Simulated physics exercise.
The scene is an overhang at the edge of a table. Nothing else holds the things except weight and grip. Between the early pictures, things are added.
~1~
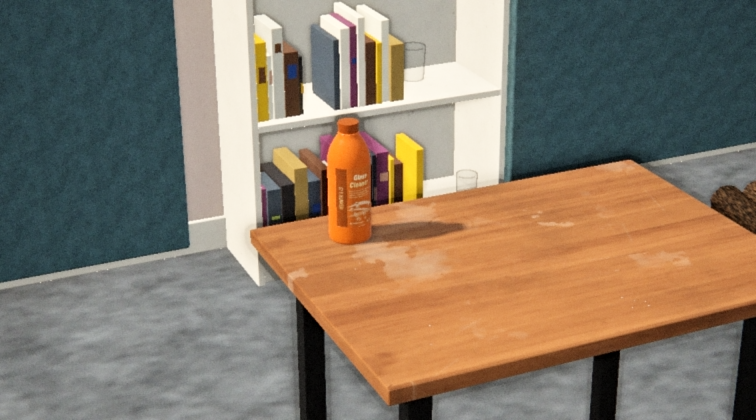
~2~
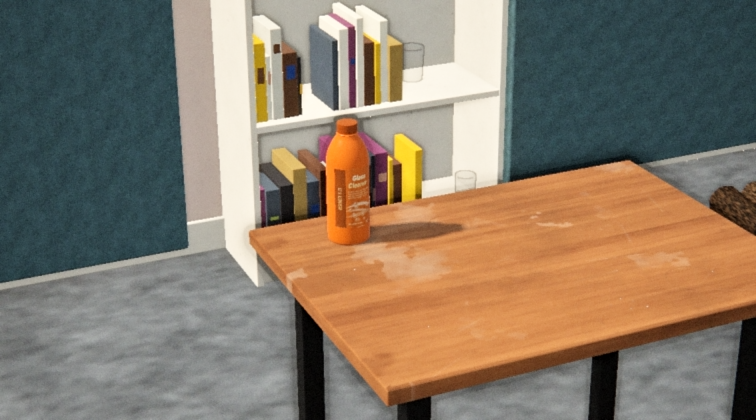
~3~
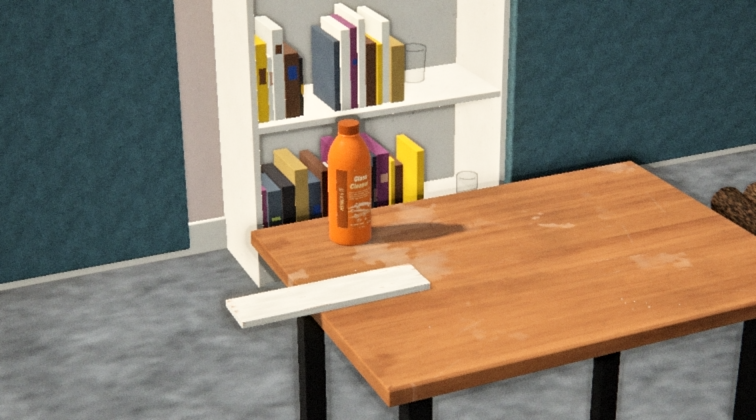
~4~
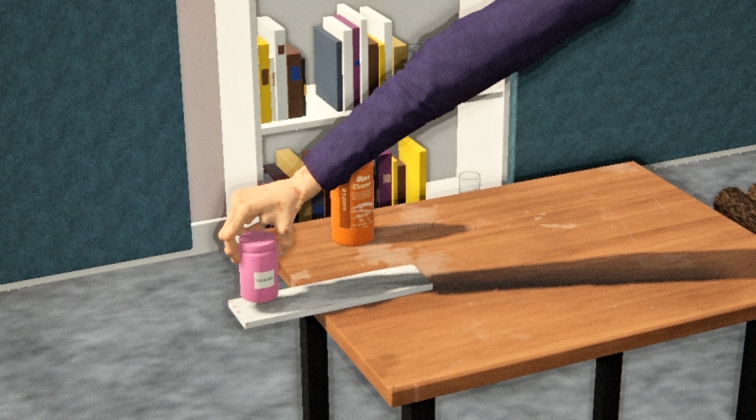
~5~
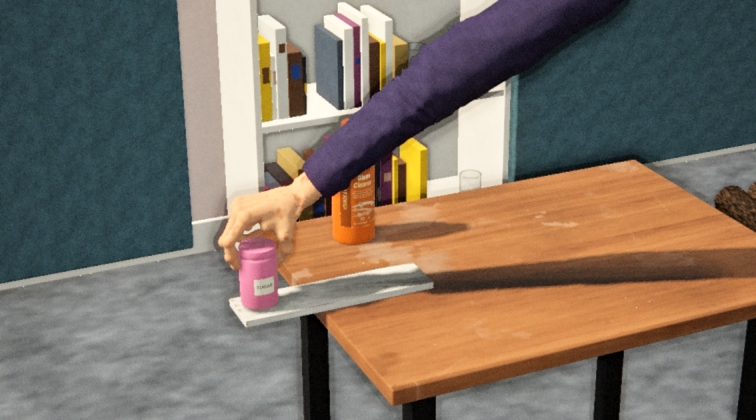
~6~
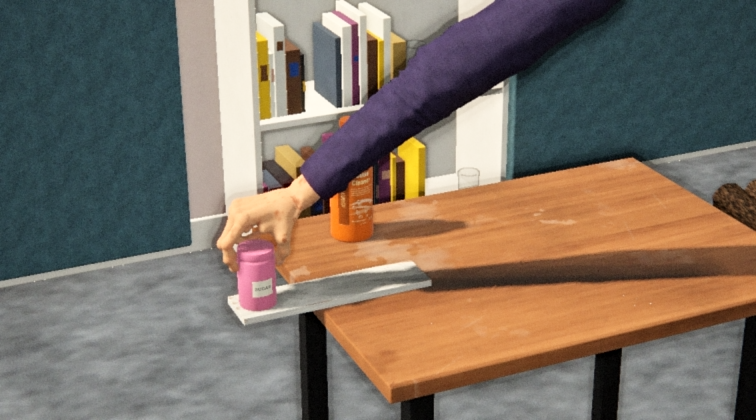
An arm in a purple sleeve reaches in from the upper right over a wooden table, seen from slightly above in a room with dark teal walls. An orange bottle stands near the table's back left corner, before a white bookshelf. A white board appears, jutting past the left edge, then the hand lowers a pink jar onto its outer end, the view barely shifting.
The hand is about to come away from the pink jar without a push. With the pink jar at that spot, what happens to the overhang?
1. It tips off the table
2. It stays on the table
(1) It tips off the table.
Then, 0.50 s past the last view, pink jar and white plank now down on the floor or falling.
Then, 0.70 s past the last view, things are still on the move.
Then, 0.90 s past the last view, as before.
Finally, down on the floor or falling, pink jar and white plank; orange bottle still in place. The plank tips off the edge.
